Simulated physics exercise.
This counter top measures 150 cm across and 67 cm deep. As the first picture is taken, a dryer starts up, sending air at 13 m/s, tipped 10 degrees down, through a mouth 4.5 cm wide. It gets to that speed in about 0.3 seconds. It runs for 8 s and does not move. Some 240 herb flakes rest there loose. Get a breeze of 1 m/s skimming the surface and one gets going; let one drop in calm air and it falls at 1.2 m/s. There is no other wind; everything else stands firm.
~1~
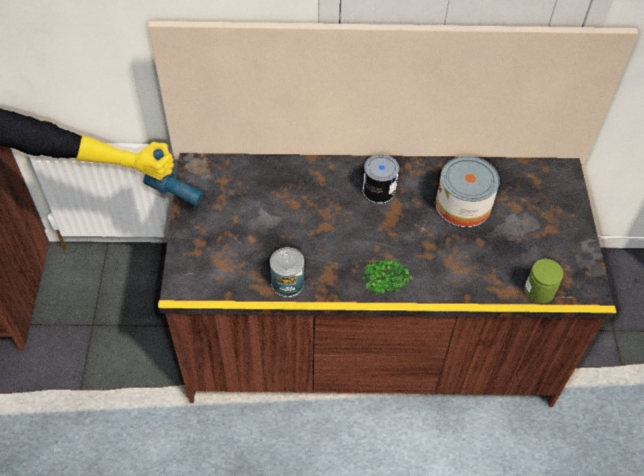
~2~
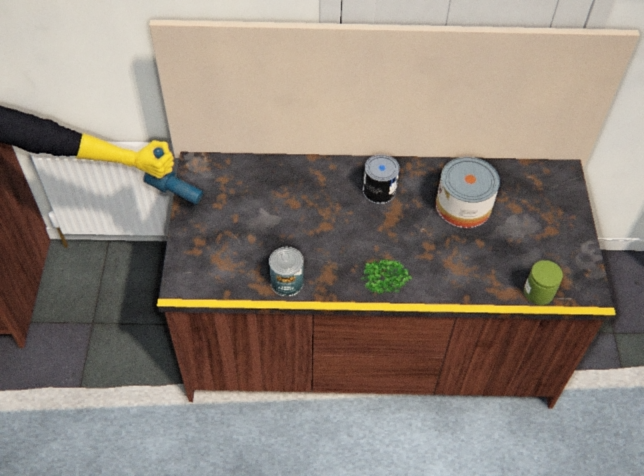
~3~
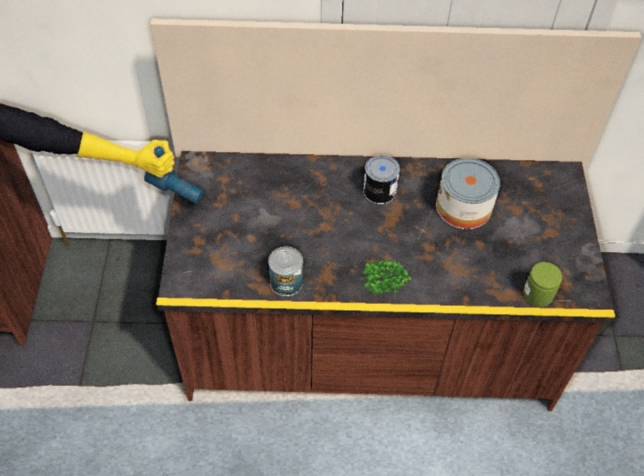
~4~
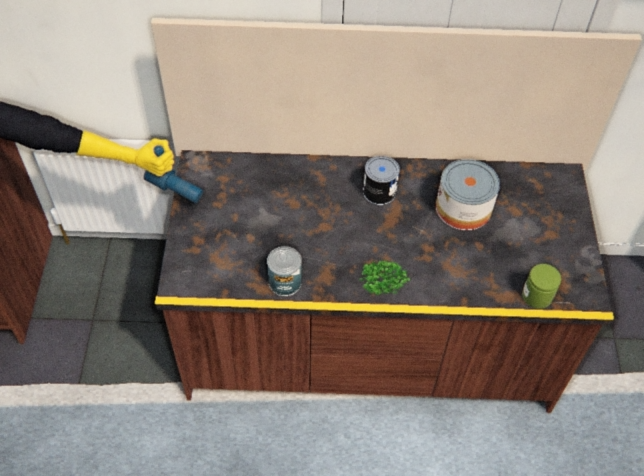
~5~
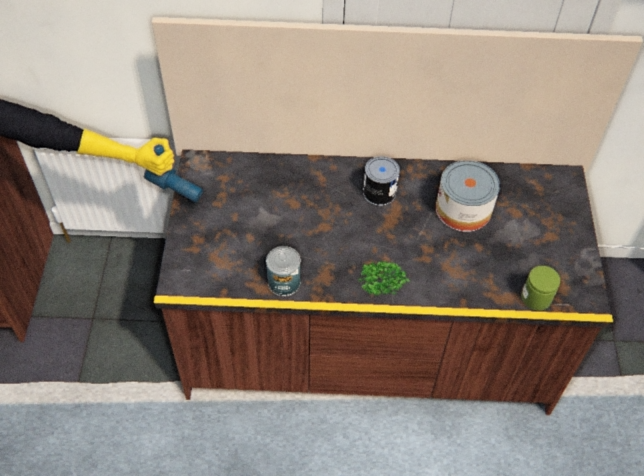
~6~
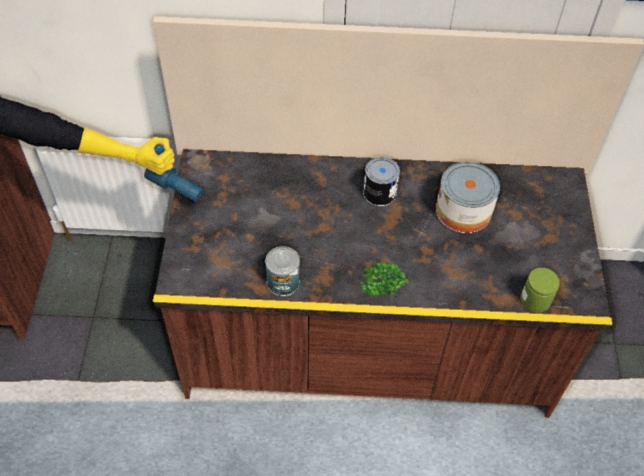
On a dark counter, a yellow-gloved hand holds a dryer near green flakes that barely move.
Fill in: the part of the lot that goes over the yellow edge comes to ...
Over a quarter.
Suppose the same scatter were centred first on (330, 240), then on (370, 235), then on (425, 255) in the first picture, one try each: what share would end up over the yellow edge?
Roughly 5 %, then 0 %, then 10 %.
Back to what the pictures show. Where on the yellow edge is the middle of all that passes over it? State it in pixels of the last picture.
I'd point to somewhere near (486, 318).
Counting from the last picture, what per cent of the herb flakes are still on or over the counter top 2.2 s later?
About 5 %.
Then, 1.2 s after the last picture, 82 % are over the yellow edge; 90 % have settled or left.
Then, 2.2 s after the last picture, 83 % are over the yellow edge; 96 % have settled or left.
Then, 4.1 s after the last picture, 84 % are over the yellow edge; 98 % have settled or left.
Then, 7.7 s after the last picture, at the end, 84 % are over the yellow edge.
